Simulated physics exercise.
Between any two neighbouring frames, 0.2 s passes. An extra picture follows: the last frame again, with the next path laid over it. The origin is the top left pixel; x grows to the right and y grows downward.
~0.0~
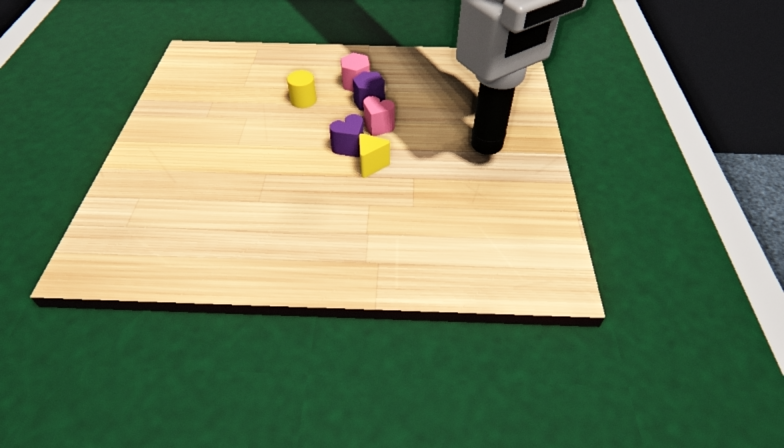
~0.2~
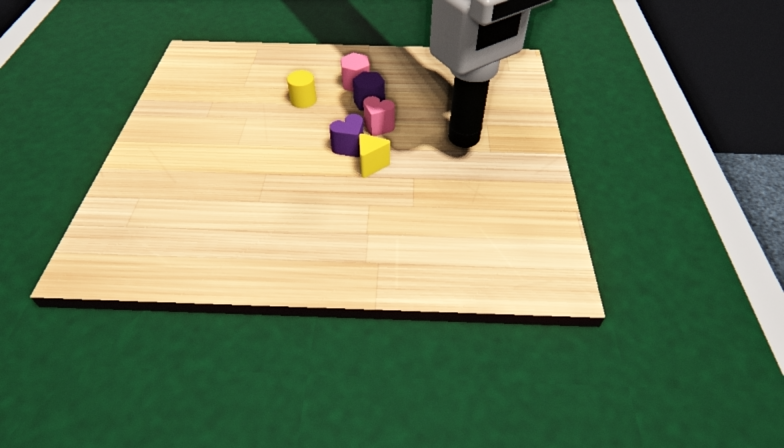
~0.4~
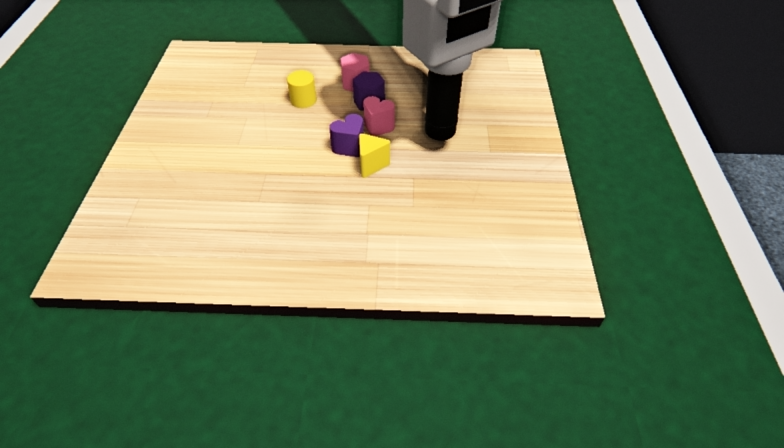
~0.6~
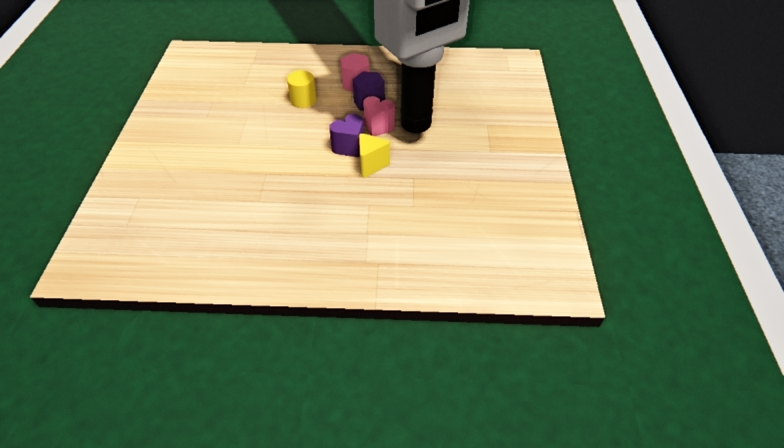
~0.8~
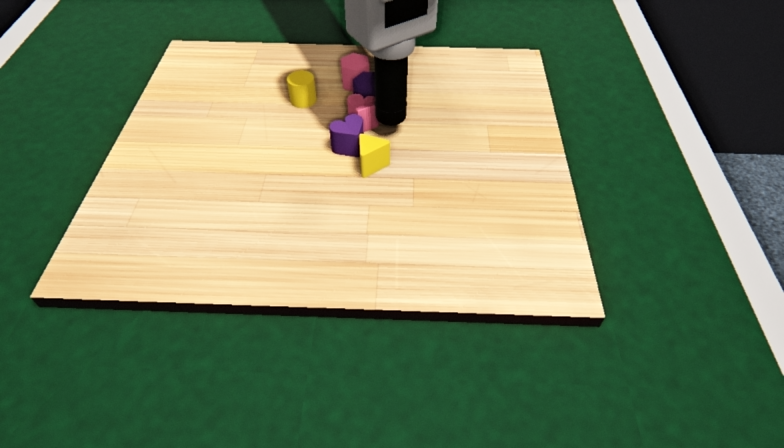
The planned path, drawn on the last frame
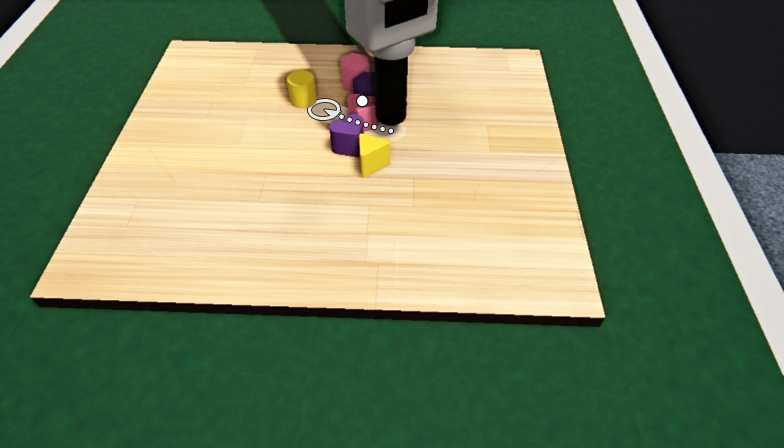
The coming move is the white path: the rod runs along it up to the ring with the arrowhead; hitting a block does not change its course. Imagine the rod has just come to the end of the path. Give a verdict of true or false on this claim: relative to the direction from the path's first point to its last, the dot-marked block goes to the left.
It is true.
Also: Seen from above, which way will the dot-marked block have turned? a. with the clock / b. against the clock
Option b.
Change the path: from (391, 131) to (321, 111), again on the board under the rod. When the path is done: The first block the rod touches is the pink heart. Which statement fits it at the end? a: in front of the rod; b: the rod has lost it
Option a.
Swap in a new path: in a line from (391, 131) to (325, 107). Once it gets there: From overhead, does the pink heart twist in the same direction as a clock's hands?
No - that is not the case.
Drawn move, from (391, 131) through (355, 122) to (324, 109); the dot is on the pink heart.
What follows on the original path. Halfway along, rod (354, 108); pink heart (325, 95), turned 20° anticlockwise.
At the end, rod (322, 95); yellow circle (293, 75); pink heart (295, 92), turned 75° anticlockwise; purple six-sided block still.
